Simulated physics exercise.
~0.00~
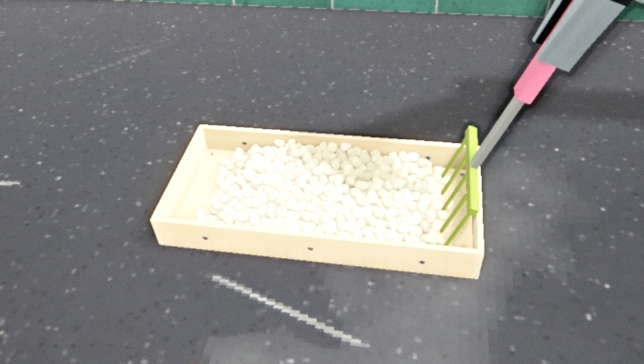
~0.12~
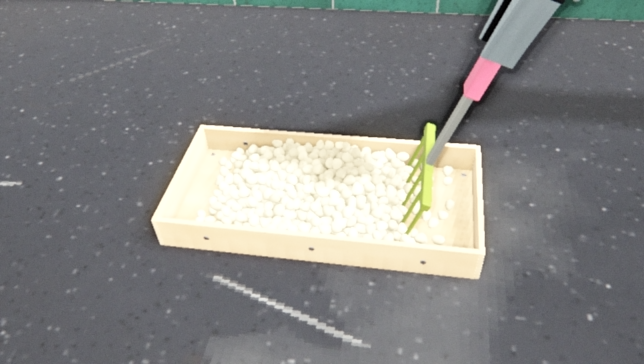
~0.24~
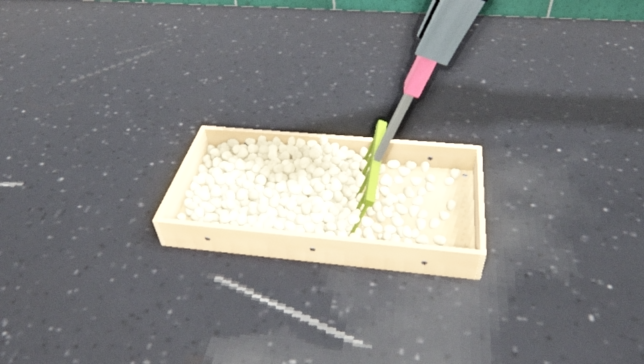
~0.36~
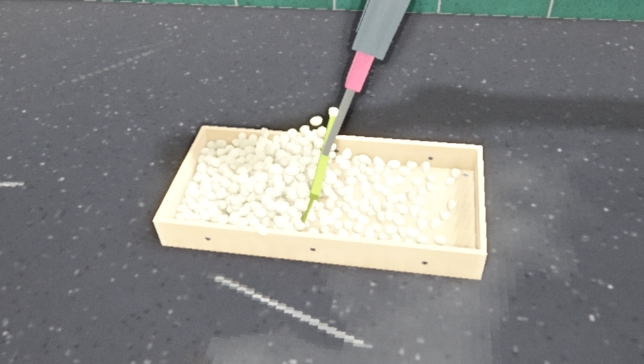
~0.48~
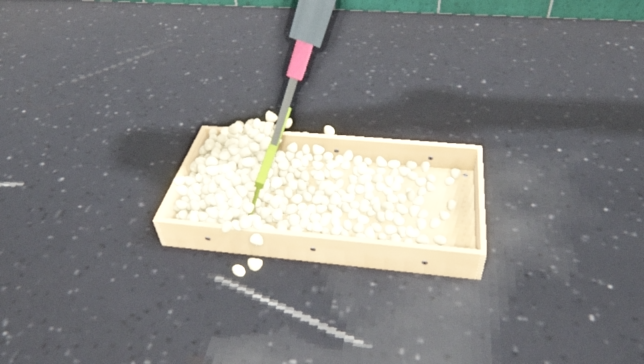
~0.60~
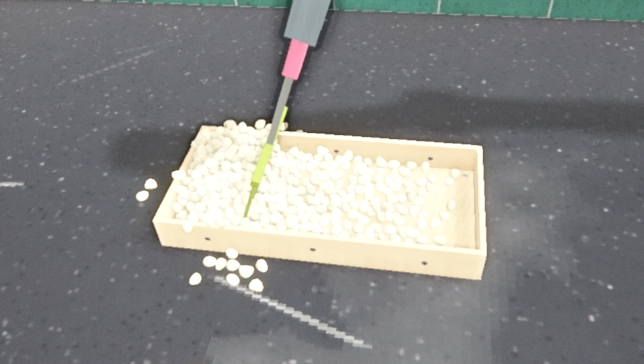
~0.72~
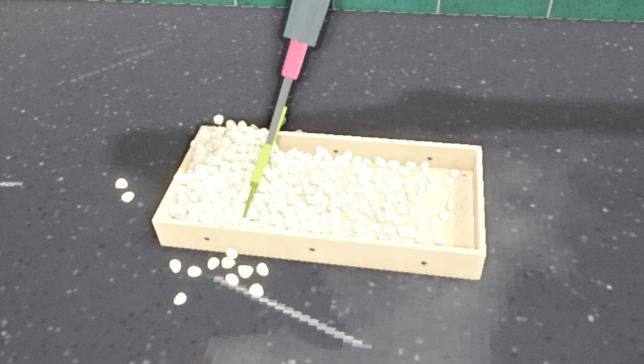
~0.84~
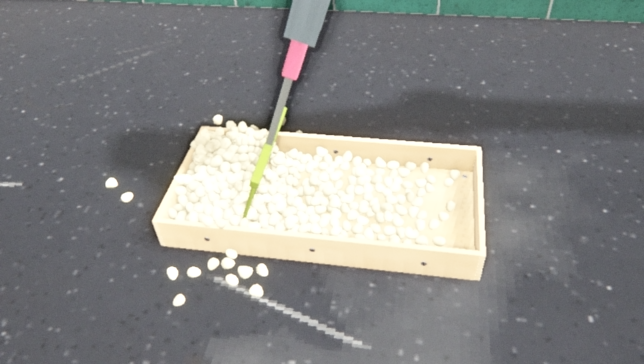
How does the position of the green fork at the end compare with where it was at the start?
The fork starts at the right end of the tray and ends up near the left end, standing in the piled beans.
At first, a robotic arm holds a green fork at the right end of a shallow wooden tray filled with white beans on a dark speckled table. The arm drags the fork to the left through the beans, pushing them ahead of its prongs. As it nears the left end, the beans heap up, and some spill over the front and left sides. The fork then halts near the left end while a few loose beans spread out a little on the table. It ends with most beans still in the tray, piled toward the left, and the fork resting among them.
